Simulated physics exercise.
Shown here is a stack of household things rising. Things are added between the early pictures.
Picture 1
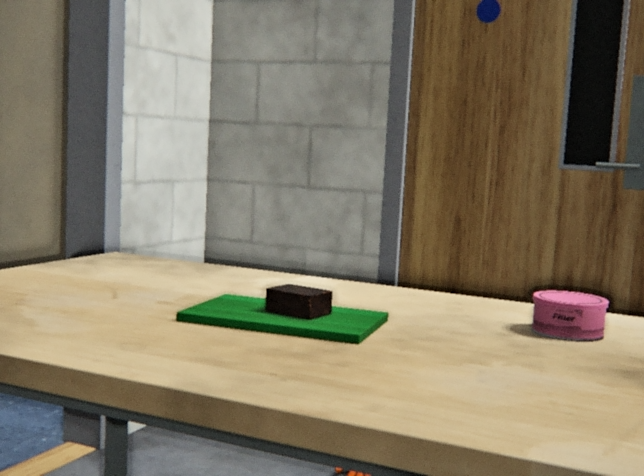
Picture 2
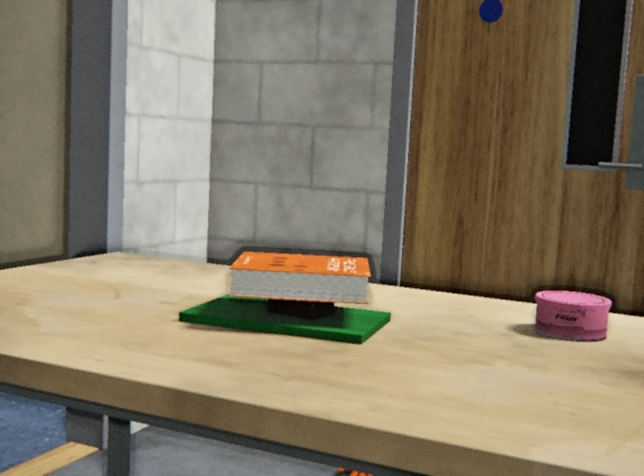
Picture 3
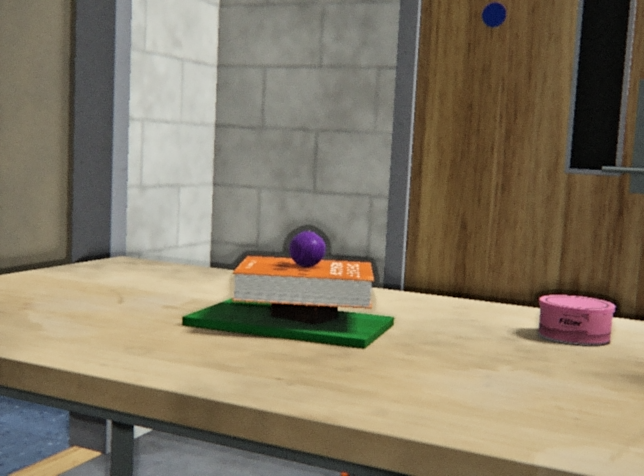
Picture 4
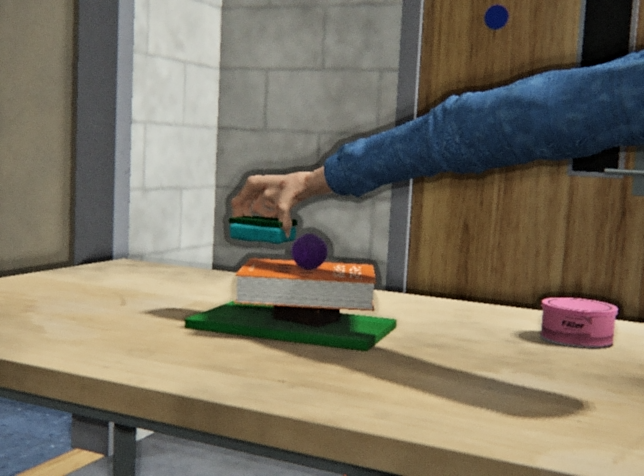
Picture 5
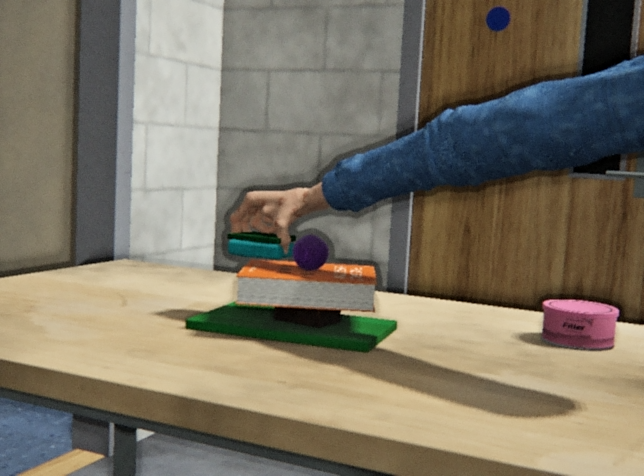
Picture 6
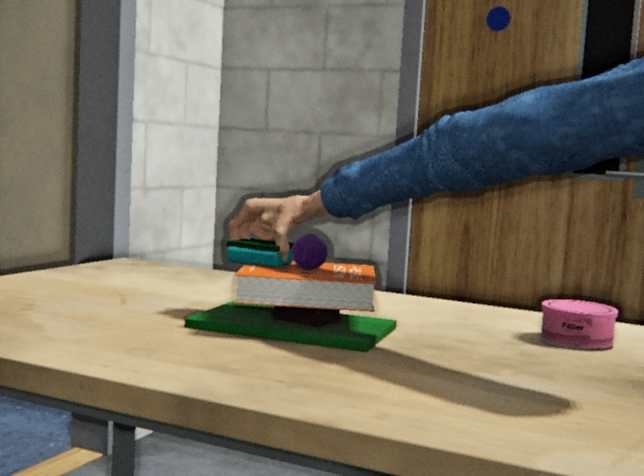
An arm in a blue sleeve reaches in from the right over a pale wooden table, seen from slightly above in a room with a grey block wall and wooden door. A green board holds a dark block, then an orange book and a purple ball-like onion appear on top, with a pink tub to the right. The hand lowers a turquoise sponge onto the book, left of the onion, while the view drifts very slightly.
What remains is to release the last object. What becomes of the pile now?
The pile stays as it is.
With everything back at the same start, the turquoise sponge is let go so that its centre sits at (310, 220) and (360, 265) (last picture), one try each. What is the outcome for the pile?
It caves in in the first case and survives in the second case.
Then, 1.00 s on from there, no change.
Then, 2.10 s on from there, turquoise sponge resting near (260, 253).
In the end, all 6 unmoved. At the end, from the last picture's camera, turquoise sponge near (261, 253). The pile keeps its balance.
